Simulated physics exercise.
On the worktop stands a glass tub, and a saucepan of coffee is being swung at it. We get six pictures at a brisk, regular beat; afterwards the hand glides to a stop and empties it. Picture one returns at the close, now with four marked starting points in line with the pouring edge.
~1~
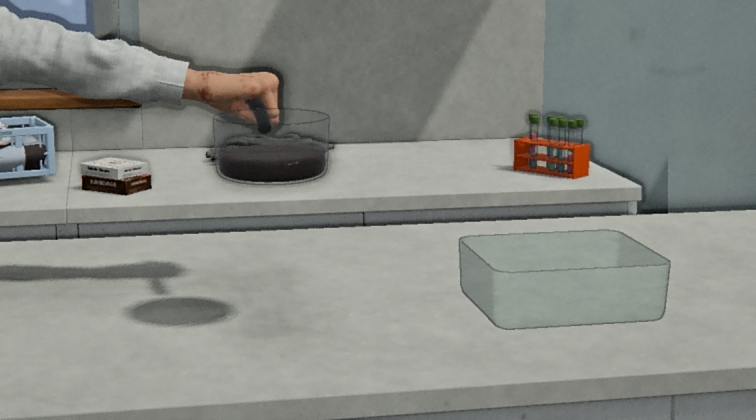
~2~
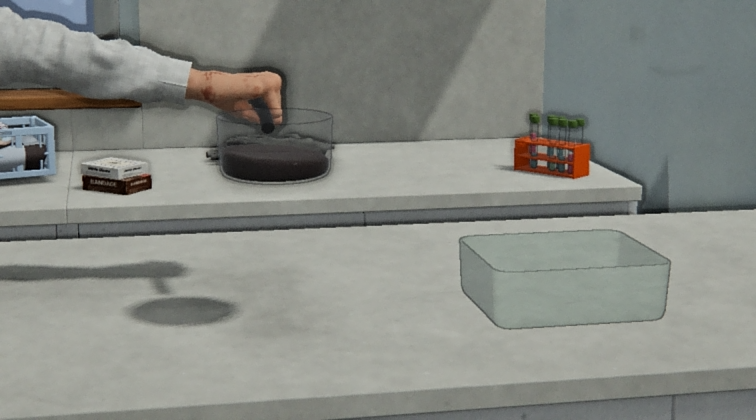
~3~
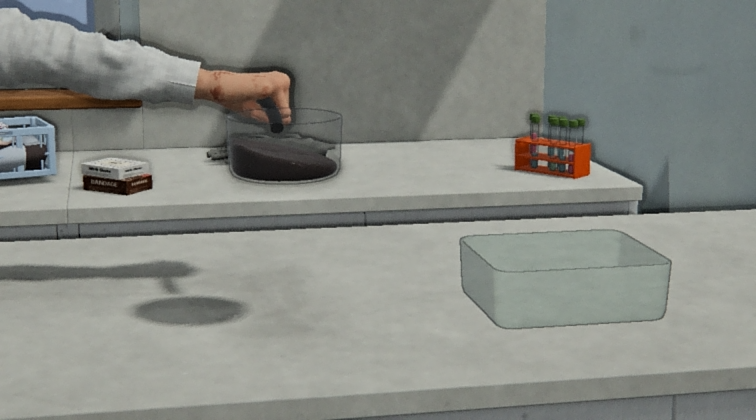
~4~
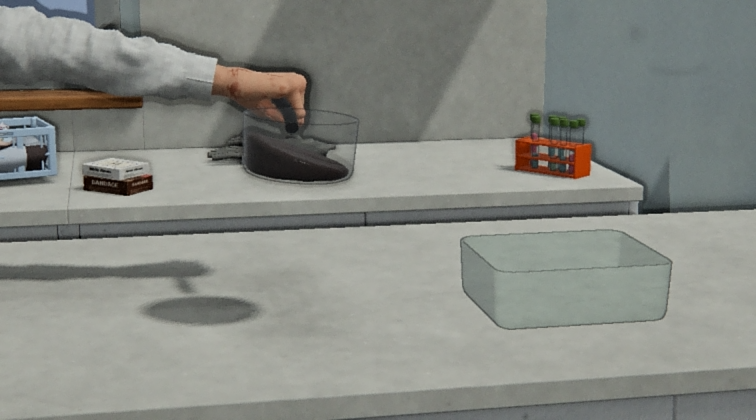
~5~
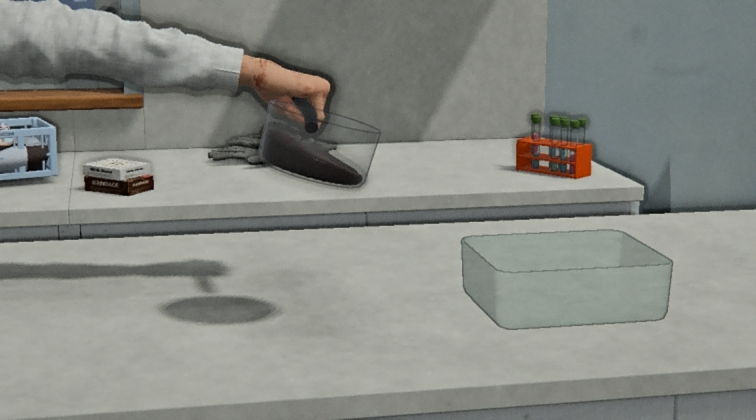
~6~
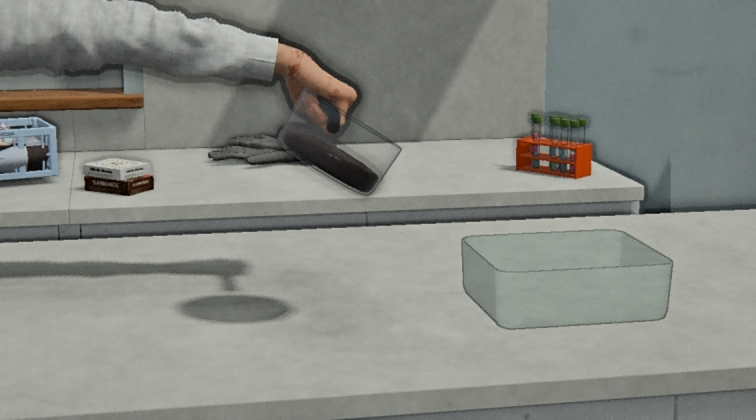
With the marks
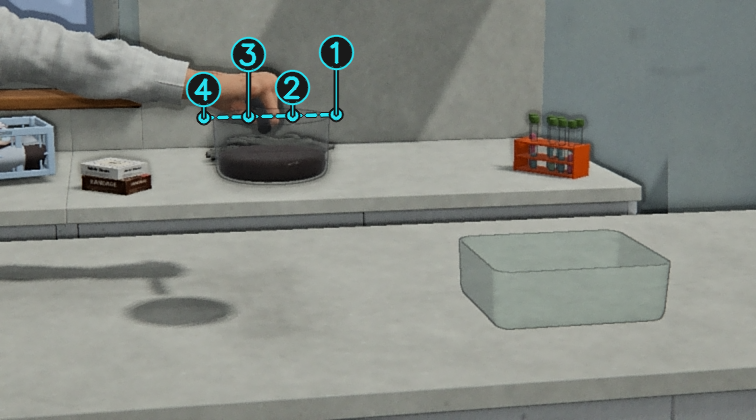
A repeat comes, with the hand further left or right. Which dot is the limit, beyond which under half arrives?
2 will do.
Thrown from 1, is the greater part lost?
No.
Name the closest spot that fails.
Here it is spot 3.
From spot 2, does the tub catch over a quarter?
Yes.
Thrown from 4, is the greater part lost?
Yes, that goes wrong.
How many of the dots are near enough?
Two of them.
On the marked copy, 1 at (336, 114); 2 at (292, 115); 3 at (248, 116); 4 at (203, 117).
With 1, about 66 % lands in the tub, 8 % falls short and 26 % goes beside or beyond.
With 2, about 67 % lands in the tub, 14 % falls short and 19 % goes beside or beyond.
With 3, about 11 % lands in the tub, 85 % falls short and 4 % goes beside or beyond.
With 4, about 0 % lands in the tub, 100 % falls short.
